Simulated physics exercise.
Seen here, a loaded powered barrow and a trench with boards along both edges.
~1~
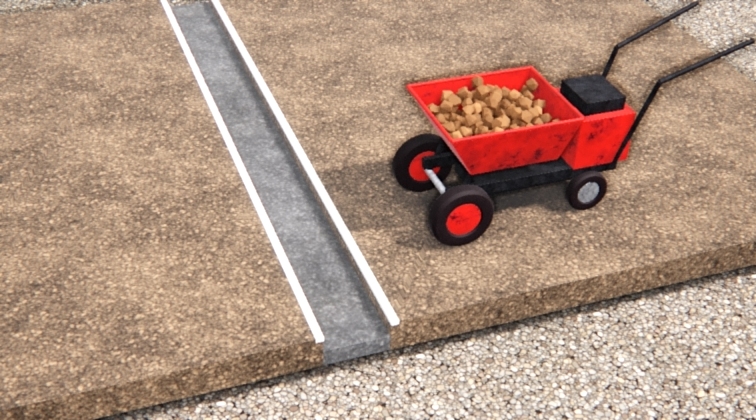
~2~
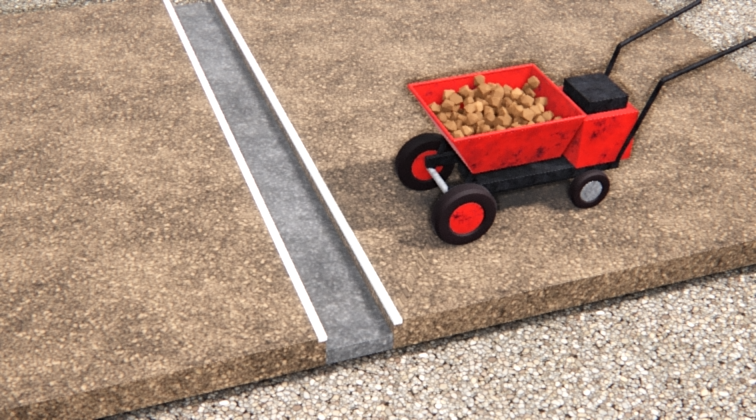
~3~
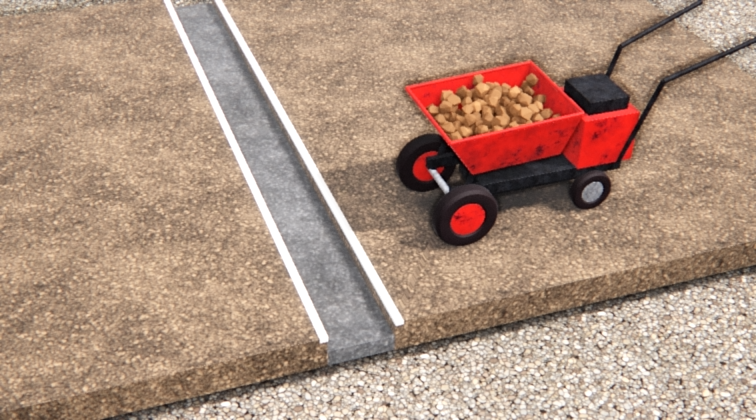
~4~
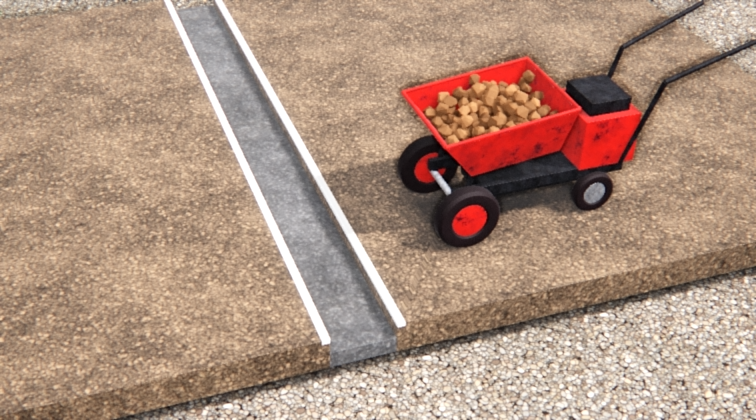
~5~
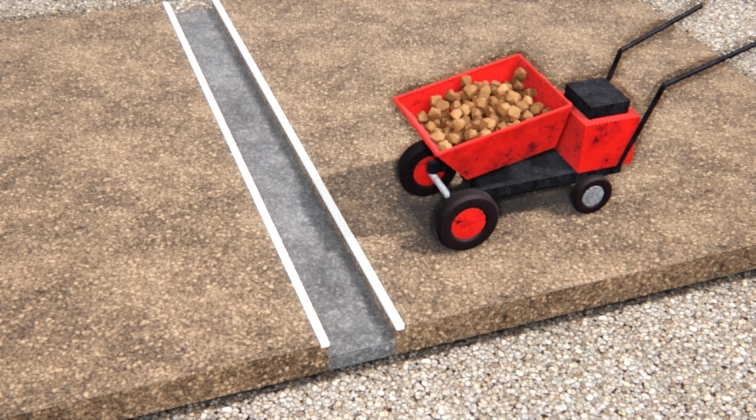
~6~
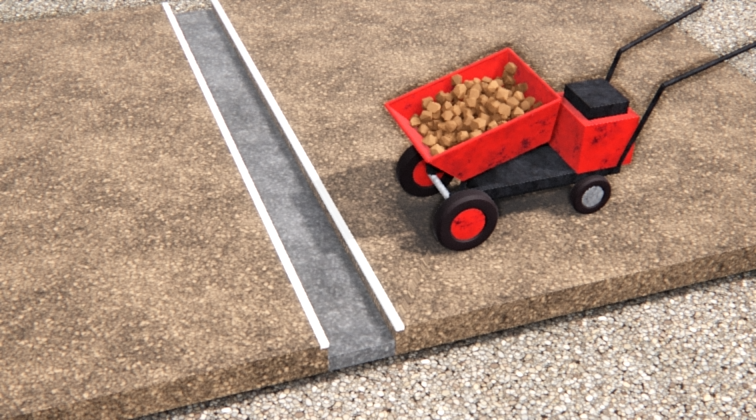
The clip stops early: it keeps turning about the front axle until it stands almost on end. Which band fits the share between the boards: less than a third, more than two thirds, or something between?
Between the edges lies more than two thirds of the load.
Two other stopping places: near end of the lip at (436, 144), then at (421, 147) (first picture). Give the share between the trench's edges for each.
The first gives 90 %, the second 70 %.
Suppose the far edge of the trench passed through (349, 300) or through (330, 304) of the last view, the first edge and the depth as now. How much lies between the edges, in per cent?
In turn 40 and 60 in a hundred.
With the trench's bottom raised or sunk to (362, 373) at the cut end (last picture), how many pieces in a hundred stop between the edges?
Roughly 100 in a hundred.
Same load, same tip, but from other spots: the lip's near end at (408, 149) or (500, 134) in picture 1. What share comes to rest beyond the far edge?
About 40 and 0 per cent.
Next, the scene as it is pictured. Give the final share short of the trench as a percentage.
Close to 10 per cent.
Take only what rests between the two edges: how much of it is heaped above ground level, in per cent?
Roughly 35 in a hundred.
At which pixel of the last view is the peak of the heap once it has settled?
Around (331, 223).
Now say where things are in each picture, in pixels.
Lip of the skip at (452, 142), level; top of the load at (494, 103), clay clods; first edge of the trench at (376, 287); far edge at (303, 303), the trench over half as wide as the skip, and shallow for its width, in the first frame.
Lip of the skip at (453, 141), level; top of the load at (495, 102), in the second frame.
Lip of the skip at (450, 144), tipped barely; top of the load at (500, 107), in the third frame.
Lip of the skip at (446, 148), tipped a little; top of the load at (507, 104), in the fourth frame.
Lip of the skip at (437, 155), tipped a little; top of the load at (501, 106), in the fifth frame.
Lip of the skip at (428, 161), tipped clearly; top of the load at (500, 94); first edge of the trench at (381, 293); far edge at (308, 309), in the sixth frame.
Soon, skip tipped steeply; all in the skip.
A while on, skip tipped right over; about two thirds in the skip; a stray few short of the trench; about a quarter in or heaped over the trench; a small part falling.
Towards the end, skip tipped right over; a small part in the skip; a small part short of the trench; most in or heaped over the trench; a small part beyond it.
Finally, skip tipped right over; a stray few in the skip; a small part short of the trench; most in or heaped over the trench; a small part beyond it.
